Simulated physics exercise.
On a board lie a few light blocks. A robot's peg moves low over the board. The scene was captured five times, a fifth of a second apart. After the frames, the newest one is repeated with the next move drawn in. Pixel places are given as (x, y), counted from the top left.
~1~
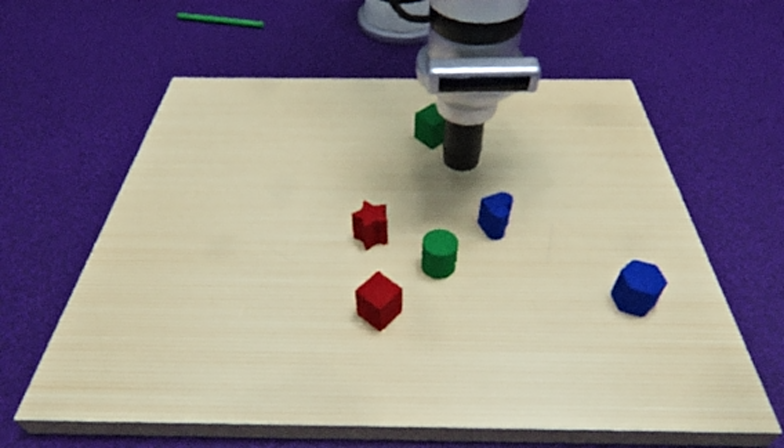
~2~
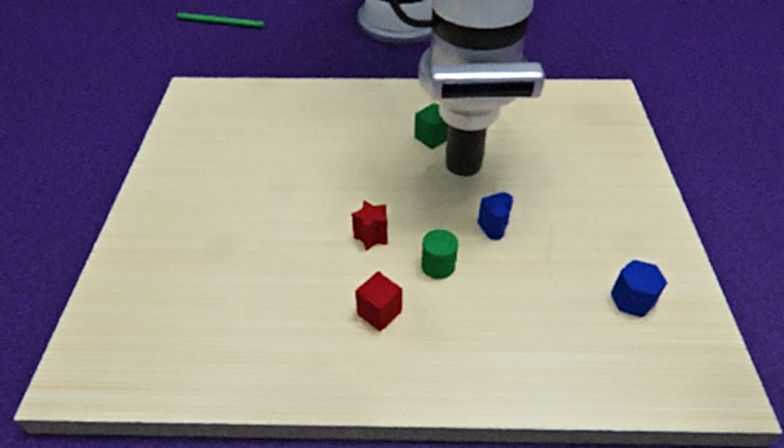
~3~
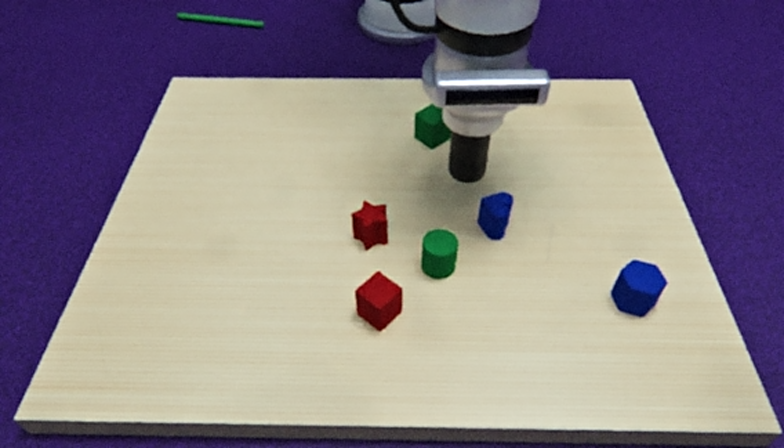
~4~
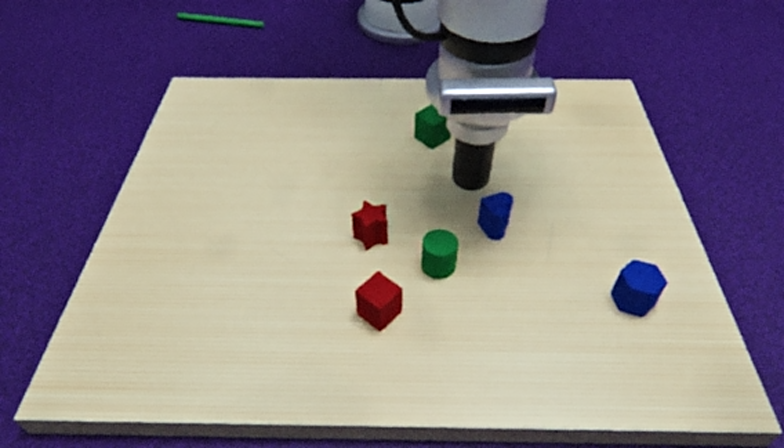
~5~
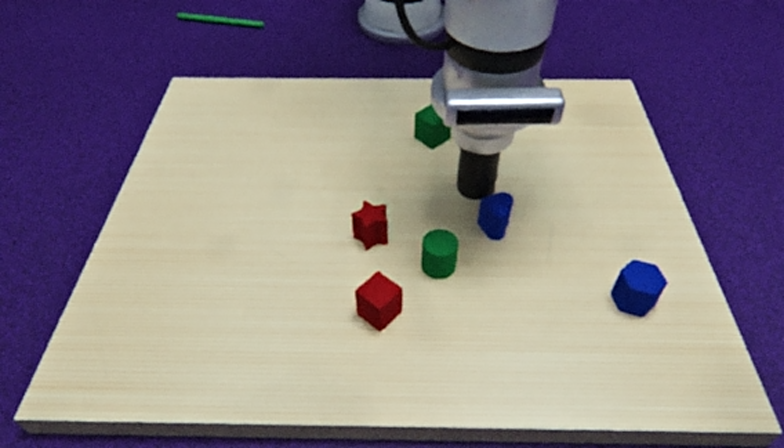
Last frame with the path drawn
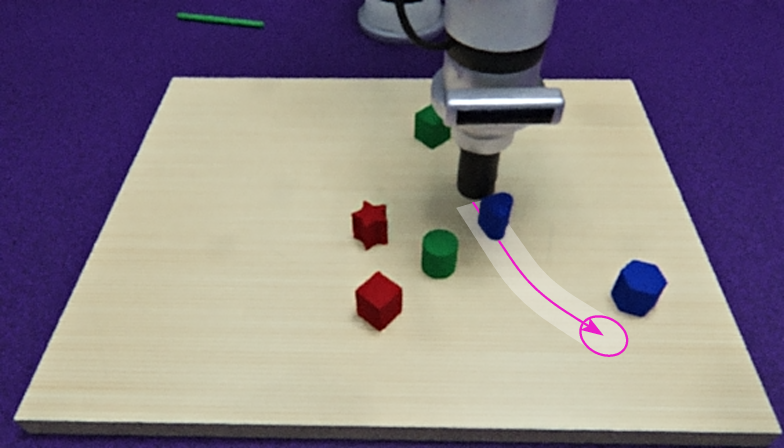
Robot arm with a dark peg moving slowly forward over a pale wooden board towards a blue block, the coloured blocks staying still.
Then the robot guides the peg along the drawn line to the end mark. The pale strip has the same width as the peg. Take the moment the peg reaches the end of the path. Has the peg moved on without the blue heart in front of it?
No, I don't think so.
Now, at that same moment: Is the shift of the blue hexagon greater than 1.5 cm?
My answer is no.
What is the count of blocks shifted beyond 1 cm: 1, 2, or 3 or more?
Blocks that move over 1 cm: One.
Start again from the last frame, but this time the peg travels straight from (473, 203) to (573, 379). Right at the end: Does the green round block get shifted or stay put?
It gets no push and keeps its place.
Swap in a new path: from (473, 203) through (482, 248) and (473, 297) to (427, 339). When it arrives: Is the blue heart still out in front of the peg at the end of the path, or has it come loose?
By the time the path ends, the blue heart has slid off to the side or behind.
The line goes from (473, 203) through (503, 246) and (542, 294) to (604, 336).
The first path, step by step. One third of the way, peg at (506, 232); blue heart at (534, 243), turned 25° anticlockwise.
Two thirds of the way, peg at (546, 279); blue heart at (583, 290), turned 35° anticlockwise.
At the end, peg at (610, 321); blue heart at (652, 336), turned 25° anticlockwise; blue hexagon unmoved.
